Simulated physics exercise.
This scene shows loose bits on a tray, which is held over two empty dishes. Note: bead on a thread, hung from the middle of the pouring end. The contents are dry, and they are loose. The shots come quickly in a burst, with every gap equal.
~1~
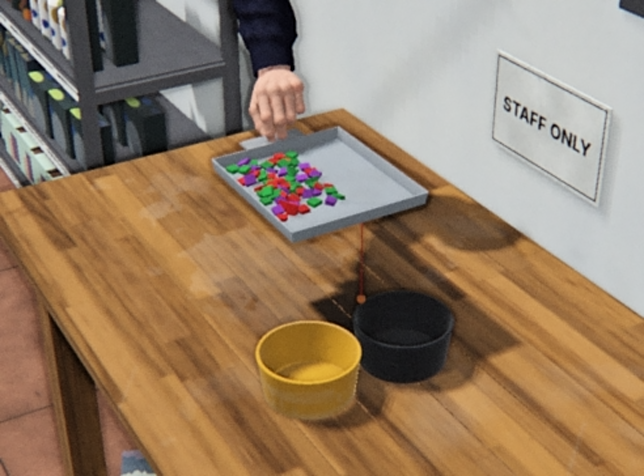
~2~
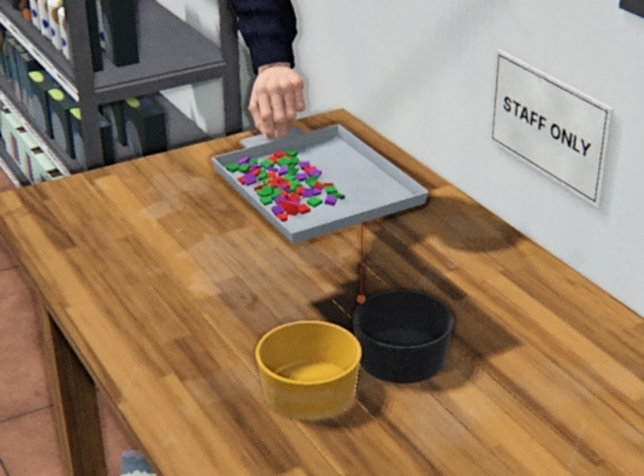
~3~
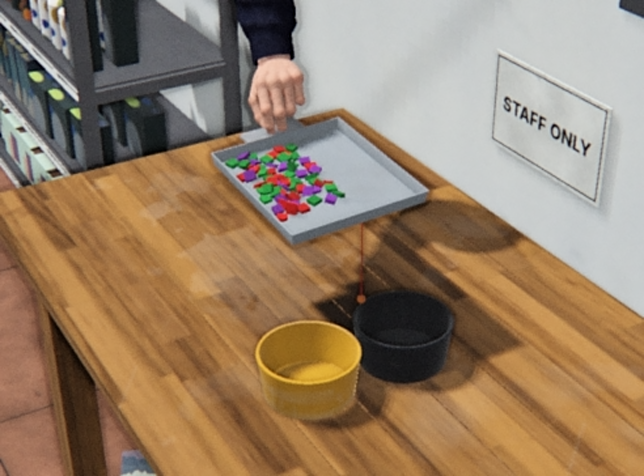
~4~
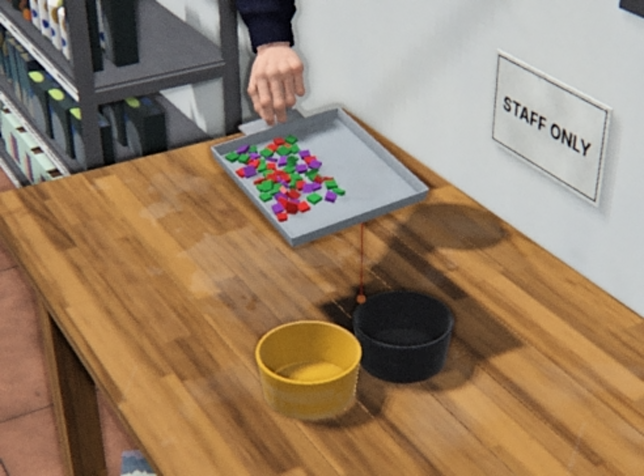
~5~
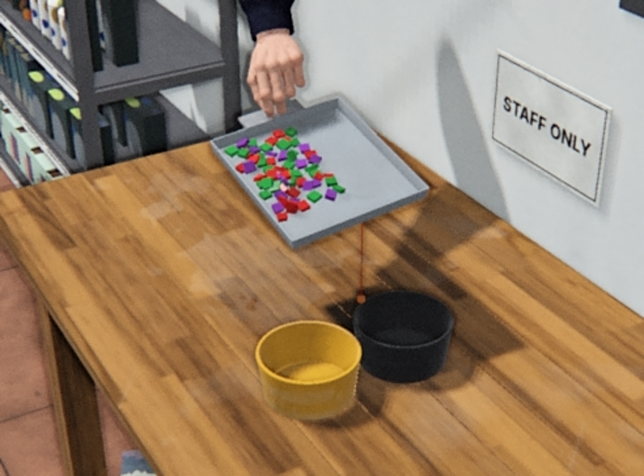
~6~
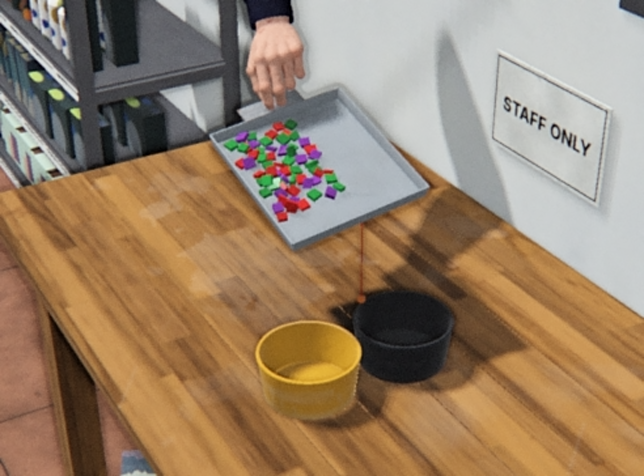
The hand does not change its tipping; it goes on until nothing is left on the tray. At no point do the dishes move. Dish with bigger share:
The fuller one at the end is the dish on the left, no doubt.
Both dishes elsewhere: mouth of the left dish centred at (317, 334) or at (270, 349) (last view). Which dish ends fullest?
Try 1 - the dish at left; try 2 - the dish at left.
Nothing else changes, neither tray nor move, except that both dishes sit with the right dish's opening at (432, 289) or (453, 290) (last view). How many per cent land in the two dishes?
Close to 40 per cent, followed by close to 20 per cent.
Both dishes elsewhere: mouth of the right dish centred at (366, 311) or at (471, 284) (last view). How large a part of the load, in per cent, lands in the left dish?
Close to 70 in a hundred first, close to 0 in a hundred second.
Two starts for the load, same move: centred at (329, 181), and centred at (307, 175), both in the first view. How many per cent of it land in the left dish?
Estimate: 80 % first, 80 % second.
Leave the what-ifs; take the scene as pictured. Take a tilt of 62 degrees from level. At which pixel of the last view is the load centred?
Look around (295, 209) in the last picture.
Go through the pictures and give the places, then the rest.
Corners of the pouring end at (293, 231) and (425, 192), level; middle of the load at (287, 187), mosaic tiles; left dish at (334, 394); right dish at (430, 359); bead on its thread at (361, 299), in the first frame.
Corners of the pouring end at (293, 231) and (425, 191), level; middle of the load at (287, 186), in the second frame.
Corners of the pouring end at (293, 233) and (425, 190), tipped barely, lowest at the left corner; middle of the load at (280, 178), in the third frame.
Corners of the pouring end at (293, 236) and (425, 189), tipped a little, lowest at the left corner; middle of the load at (280, 173), in the fourth frame.
Corners of the pouring end at (293, 239) and (426, 187), tipped a little, lowest at the left corner; middle of the load at (280, 169), in the fifth frame.
Corners of the pouring end at (293, 241) and (426, 186), tipped clearly, lowest at the left corner; middle of the load at (280, 165); left dish at (334, 394); right dish at (430, 359), in the sixth frame.
Soon, tray tipped steeply; nearly all on the tray; a stray few in the air.
A while on, tray tipped past a quarter turn; about a third on the tray; about half in the left dish; a small part in the air.
Towards the end, tray tipped past a quarter turn; nearly all in the left dish; a small part outside both.
Finally, tray tipped past a quarter turn; nearly all in the left dish; none in the right dish; a small part outside both.
